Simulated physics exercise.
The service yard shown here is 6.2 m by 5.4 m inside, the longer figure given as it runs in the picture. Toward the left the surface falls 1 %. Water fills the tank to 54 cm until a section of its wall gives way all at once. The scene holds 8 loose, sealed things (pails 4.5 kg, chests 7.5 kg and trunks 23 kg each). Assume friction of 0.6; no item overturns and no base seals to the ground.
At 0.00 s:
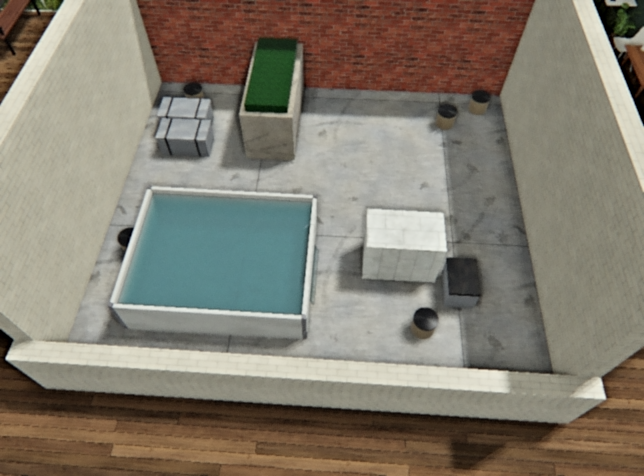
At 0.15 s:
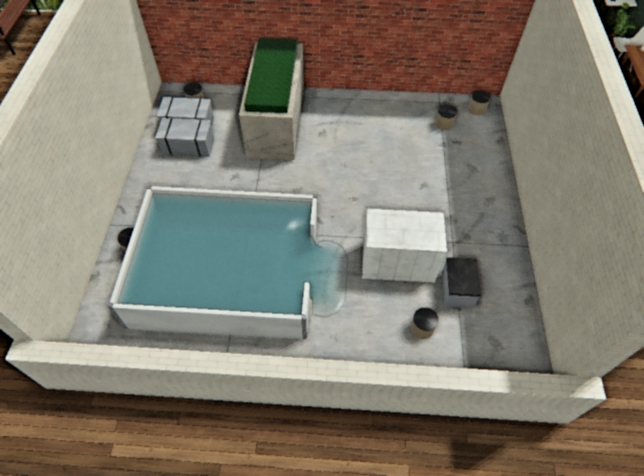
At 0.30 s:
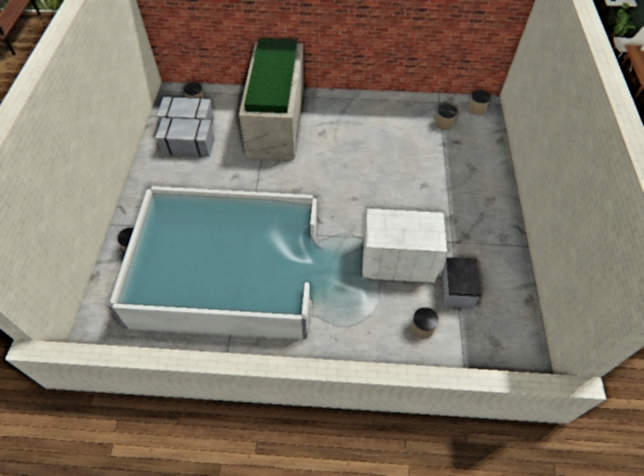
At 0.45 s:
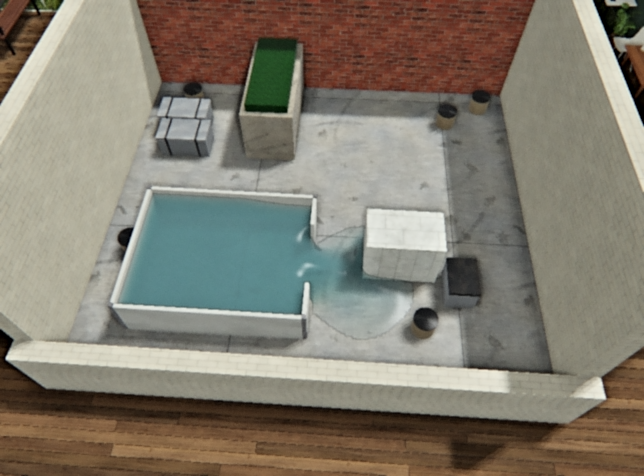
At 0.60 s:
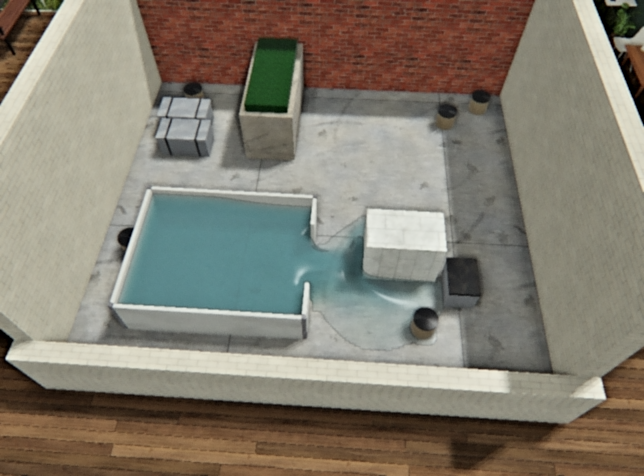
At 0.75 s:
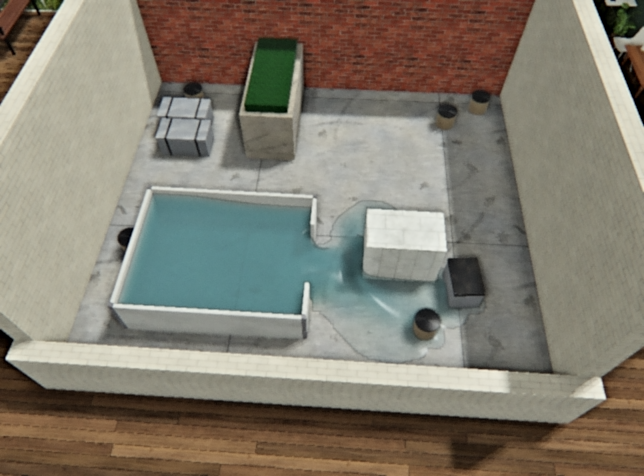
Walled yard with a pool of blue water pouring through a gap in its right side, spreading around a white block.
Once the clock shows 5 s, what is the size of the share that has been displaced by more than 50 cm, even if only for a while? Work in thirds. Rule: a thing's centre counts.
The fraction stays beneath a third.
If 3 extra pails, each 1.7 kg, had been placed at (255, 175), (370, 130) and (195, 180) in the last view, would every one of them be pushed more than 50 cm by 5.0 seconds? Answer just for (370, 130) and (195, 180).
One by one I'd say farther than that and not that far.
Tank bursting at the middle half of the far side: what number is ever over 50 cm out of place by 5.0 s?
The count would be 4.
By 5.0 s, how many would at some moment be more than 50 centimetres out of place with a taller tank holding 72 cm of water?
With that change, 3 of them.
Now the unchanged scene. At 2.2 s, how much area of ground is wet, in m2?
Some 19 m2.
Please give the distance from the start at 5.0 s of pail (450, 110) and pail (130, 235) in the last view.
Respectively, 40 centimetres and 0 centimetres.
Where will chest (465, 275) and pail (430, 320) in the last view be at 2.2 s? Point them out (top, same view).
First one near (519, 252), second near (535, 340).
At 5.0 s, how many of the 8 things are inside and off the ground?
The number is 4.
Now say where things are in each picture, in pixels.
The first picture shows a chest at (464, 276) rests on the ground; a pail at (426, 319) rests on the ground; 4.3 m2 under water; 0 of 8 have shifted.
The second picture shows a chest at (464, 276) rests on the ground; a pail at (426, 319), on the bottom; 4.7 m2 under water; 0 of 8 have shifted.
The third picture shows a chest at (464, 276), on the bottom; a pail at (426, 319), on the bottom; water covers 5.3 m2; 0 of 8 have shifted.
The fourth picture shows a chest at (464, 276) rests on the ground; a pail at (426, 319) rests on the ground; water covers 5.8 m2; 0 of 8 have shifted.
The fifth picture shows a chest at (464, 276), on the bottom; a pail at (426, 319) rests on the ground; 6.3 m2 under water; 0 of 8 have shifted.
The sixth picture shows a chest at (467, 276), on the bottom, 4 cm from its start; a pail at (428, 320) rests on the ground; 6.9 m2 under water; 0 of 8 have shifted.
After 1.1 s 1 of 8 are over 50 cm from their spots; 0 afloat.
After 2.2 s 2 of 8 are over 50 cm from their spots; 1 afloat.
After 3.5 s 2 of 8 are over 50 cm from their spots; 2 afloat.
After 5.0 s 2 of 8 are over 50 cm from their spots, and 2 have been at some point; 4 afloat.
